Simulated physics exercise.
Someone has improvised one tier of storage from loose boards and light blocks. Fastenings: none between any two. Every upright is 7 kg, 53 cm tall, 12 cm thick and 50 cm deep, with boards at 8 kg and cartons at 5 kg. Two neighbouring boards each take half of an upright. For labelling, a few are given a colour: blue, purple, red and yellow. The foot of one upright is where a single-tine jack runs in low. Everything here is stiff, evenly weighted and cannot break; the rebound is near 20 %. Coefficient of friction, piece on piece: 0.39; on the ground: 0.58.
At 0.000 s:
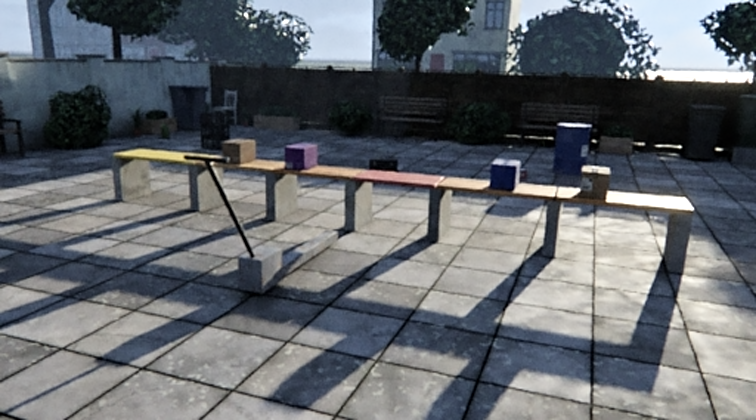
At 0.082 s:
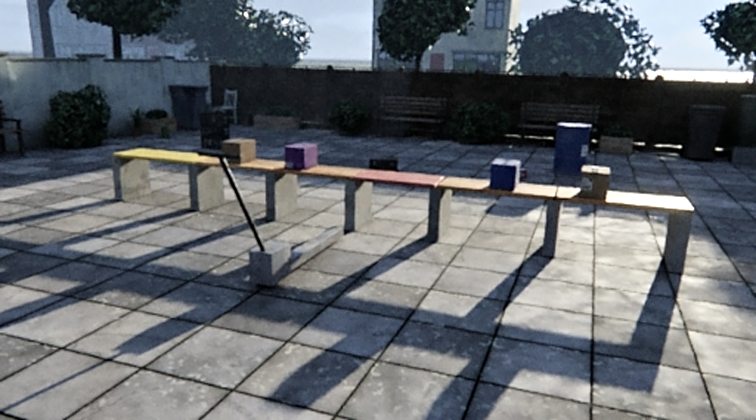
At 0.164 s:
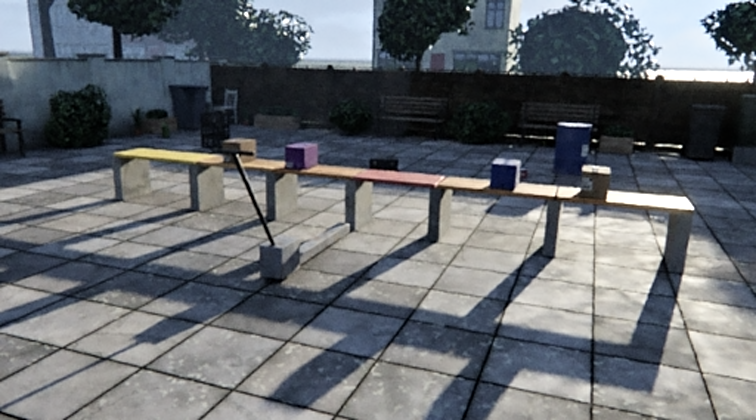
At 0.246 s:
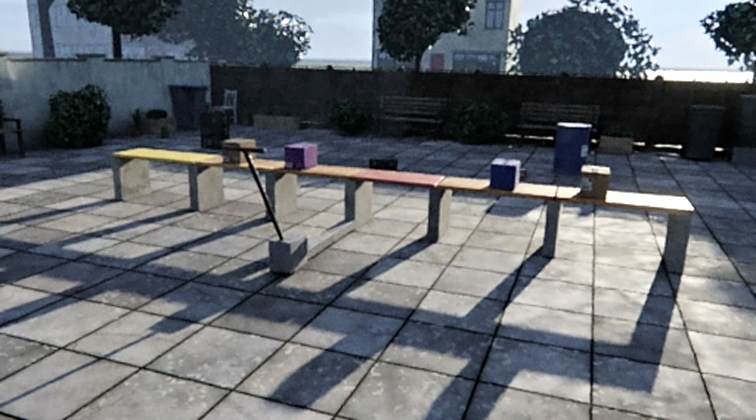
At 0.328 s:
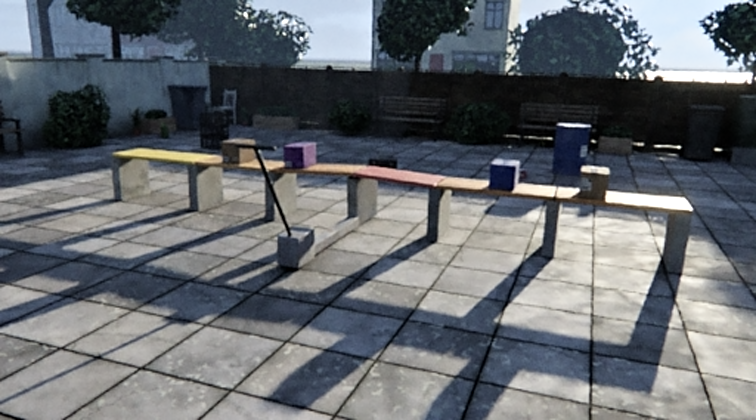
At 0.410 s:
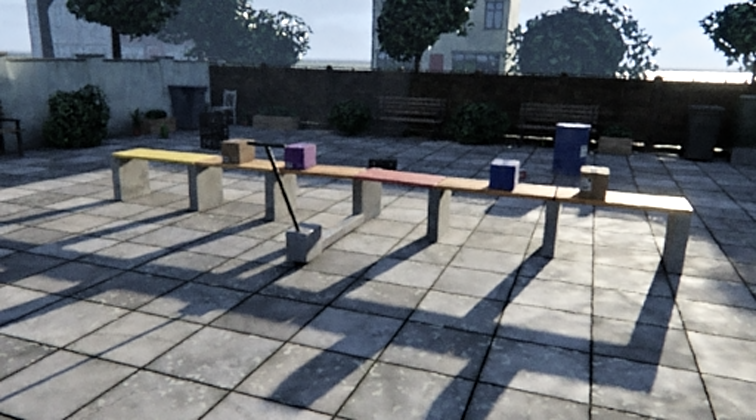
A handled grey block sliding right across a paved courtyard toward a long low bench-like row of boards topped with small boxes.
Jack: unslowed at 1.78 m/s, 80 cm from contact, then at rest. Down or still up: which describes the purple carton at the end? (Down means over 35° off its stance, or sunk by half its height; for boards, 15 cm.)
Ends down.
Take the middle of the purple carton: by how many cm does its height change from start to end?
Roughly 50 centimetres lower.
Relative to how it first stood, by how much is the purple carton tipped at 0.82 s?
Angle at that time, about 25 degrees.
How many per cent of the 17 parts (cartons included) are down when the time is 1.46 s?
20 percent by then.
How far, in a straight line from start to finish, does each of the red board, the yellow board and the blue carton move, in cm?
The red one ends 30 cm from where it began, the yellow one 0 cm, and the blue one 0 cm.
By 0.56 s, none of the 17 pieces down, 4 disturbed; purple carton moved 38 mm; red board moved 8 cm.
By 0.82 s, 2 of the 17 pieces down; purple carton tilted 25°, 9 cm lower; red board tilted 25°, 17 cm lower.
By 1.46 s, 3 of the 17 pieces down; purple carton tilted 38°, 51 cm lower; red board tilted 39°, 26 cm lower.
When it is over (5.8 s), 3 of the 17 pieces down; purple carton tilted 38°, 51 cm lower; red board tilted 39°, 26 cm lower; blue carton unmoved. In pixels of the last frame, middles, purple carton near (353, 202), red board near (406, 201).
